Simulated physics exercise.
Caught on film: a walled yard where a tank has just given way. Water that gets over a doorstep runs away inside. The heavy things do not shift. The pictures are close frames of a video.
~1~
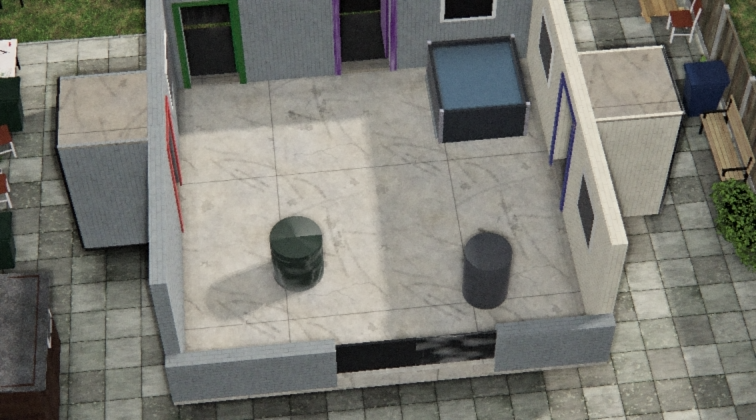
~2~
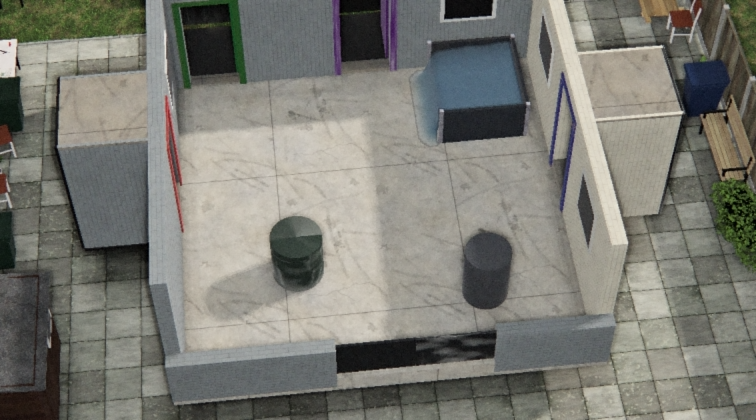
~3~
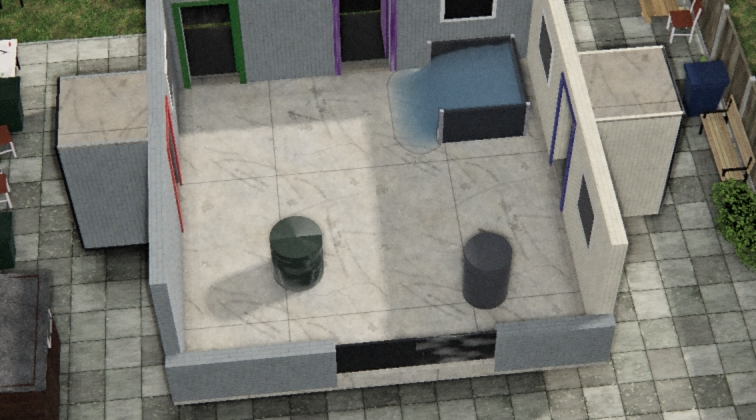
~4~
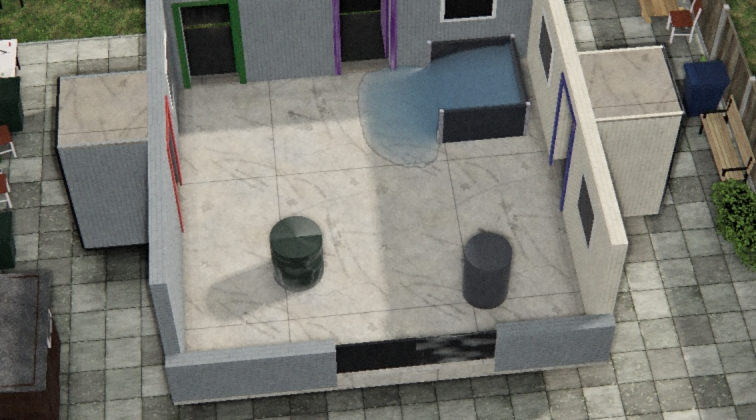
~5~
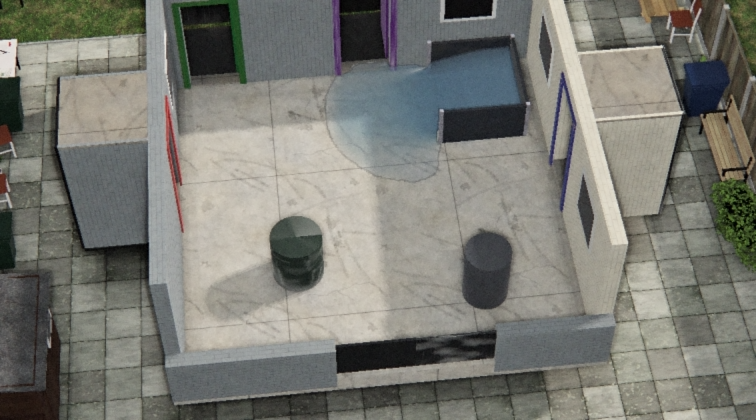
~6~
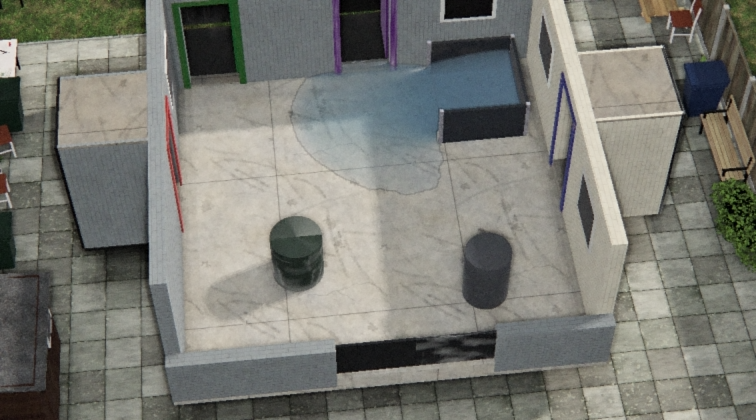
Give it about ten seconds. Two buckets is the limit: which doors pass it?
In the end: The blue door stays under that; the purple door takes more than that; the green door takes more than that; the red door takes more than that.
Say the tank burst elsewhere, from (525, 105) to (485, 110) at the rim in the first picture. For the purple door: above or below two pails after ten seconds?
Purple door lets less in.
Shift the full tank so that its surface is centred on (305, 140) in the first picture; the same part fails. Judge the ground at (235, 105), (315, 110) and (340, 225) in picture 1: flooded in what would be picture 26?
In turn: Flooded, flooded, not flooded.
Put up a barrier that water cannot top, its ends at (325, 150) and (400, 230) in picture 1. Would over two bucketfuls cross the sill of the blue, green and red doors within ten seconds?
In short: Blue takes less; green passes that mark; red lets less in.
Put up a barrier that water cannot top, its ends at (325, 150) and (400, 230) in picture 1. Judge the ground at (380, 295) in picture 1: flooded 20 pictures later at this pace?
Answer: Clear.
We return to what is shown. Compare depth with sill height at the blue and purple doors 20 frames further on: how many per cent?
Near 0 and 90 in a hundred.
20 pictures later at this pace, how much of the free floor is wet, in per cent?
Close to 50 %.
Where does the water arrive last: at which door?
I say the blue door.
A moment on, water covers 35 % of the floor; the blue door not reached, the purple door under two buckets in, the green door wet at the sill, nothing in, the red door not reached.
Next, water covers 45 % of the floor; the blue door not reached, the purple door over two buckets in, the green door under two buckets in, the red door under two buckets in.
Then, water covers 50 % of the floor; the blue door not reached, the purple door over two buckets in, the green door over two buckets in, the red door over two buckets in.
Later, water covers 65 % of the floor; the blue door not reached, the purple door over two buckets in, the green door far over two buckets in, the red door over two buckets in.
In the end, water covers 80 % of the floor; the blue door wet at the sill, nothing in, the purple door over two buckets in, the green door far over two buckets in, the red door over two buckets in.
